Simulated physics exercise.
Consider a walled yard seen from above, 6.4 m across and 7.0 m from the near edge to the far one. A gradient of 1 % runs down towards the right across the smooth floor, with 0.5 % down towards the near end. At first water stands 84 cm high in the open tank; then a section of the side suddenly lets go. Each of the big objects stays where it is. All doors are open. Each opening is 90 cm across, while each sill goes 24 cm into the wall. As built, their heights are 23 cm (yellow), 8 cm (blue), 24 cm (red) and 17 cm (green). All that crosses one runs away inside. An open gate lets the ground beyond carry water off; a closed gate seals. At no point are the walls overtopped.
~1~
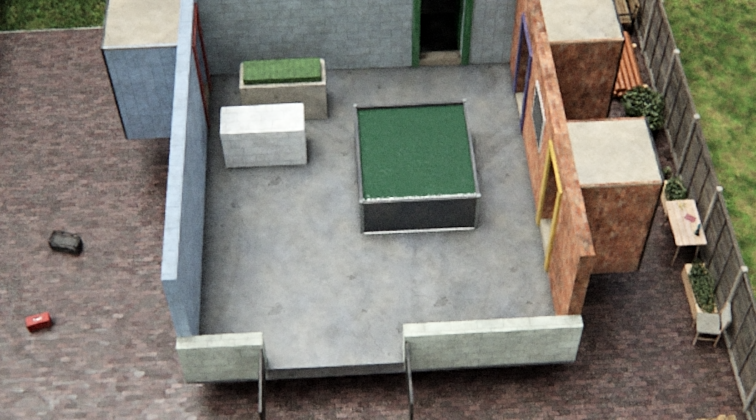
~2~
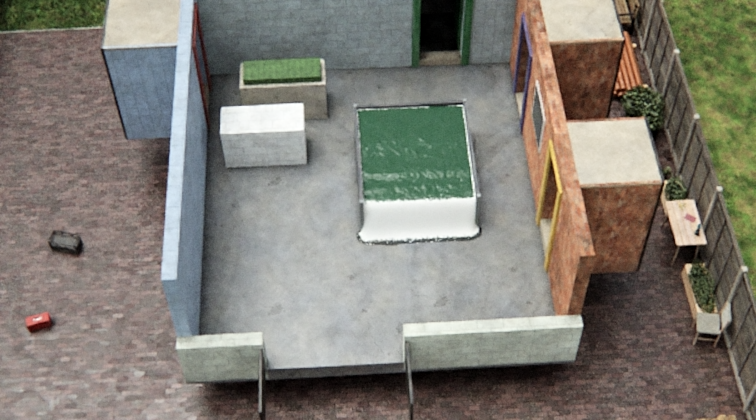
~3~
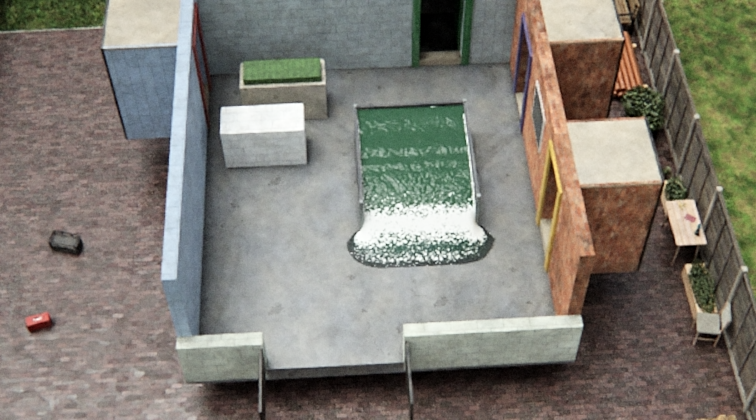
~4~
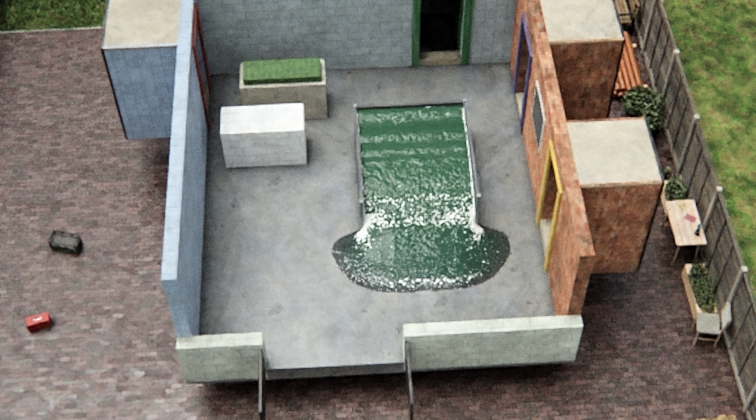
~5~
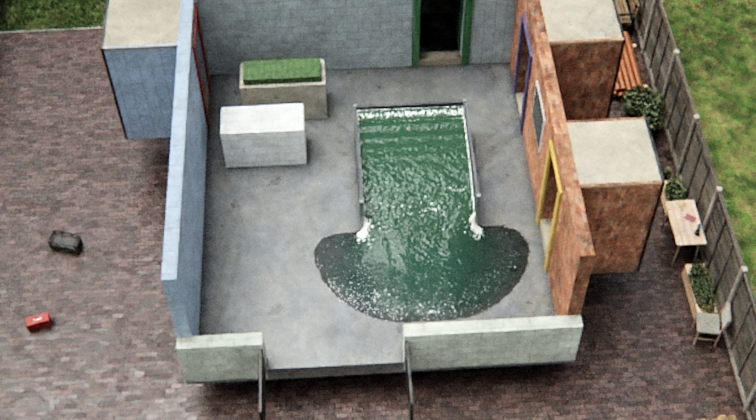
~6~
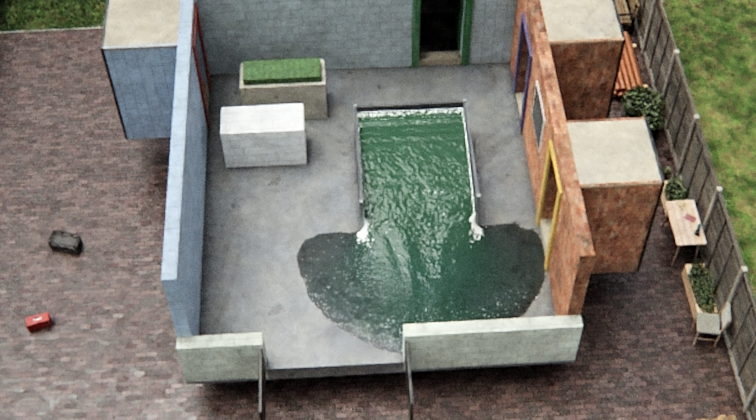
In the video, seen from above, green water stands in an open tank inside a walled yard, then pours out through its near side, foaming white, and spreads across the grey floor in a widening dark pool.
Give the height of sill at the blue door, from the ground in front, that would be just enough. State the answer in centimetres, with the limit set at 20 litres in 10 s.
Close to 8 cm.
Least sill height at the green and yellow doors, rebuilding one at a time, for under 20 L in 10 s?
You'd want some 12.0 cm at green and some 12.5 cm at yellow.
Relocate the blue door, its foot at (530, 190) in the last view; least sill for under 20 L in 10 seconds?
6.0 cm.
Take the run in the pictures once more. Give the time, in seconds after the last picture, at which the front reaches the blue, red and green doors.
For blue it's 2.8 s, for red 6.5 s, and for green 3.6 s.
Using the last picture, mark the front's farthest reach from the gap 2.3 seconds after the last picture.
At about (199, 360).
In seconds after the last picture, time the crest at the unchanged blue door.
About 6.5 seconds.
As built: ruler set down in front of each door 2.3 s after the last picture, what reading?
Lab note, depth in cm: Yellow 20; blue 0; red 0; green 0.
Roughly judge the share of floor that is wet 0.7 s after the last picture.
Roughly 35 percent of the floor.
Then, 0.7 s after the last picture water covers 35 % of the floor, deepest (53 cm) near (556, 342); it has not reached the blue door.
Then, 2.3 s after the last picture water covers 40 % of the floor, deepest (42 cm) near (556, 342); it has not reached the blue door.
Then, 9.3 s after the last picture water covers 100 % of the floor, deepest (14 cm) near (244, 135); 11 cm at the blue door, 19 litres in over its 8 cm sill.
At the blue door as built, the water peaked near 11 cm, 6.7 s after the last picture.
With a sill of 7 cm, 27 litres would have come in within the 10 s; with 10 cm, 9 litres. So under 20 litres takes about 8 cm.
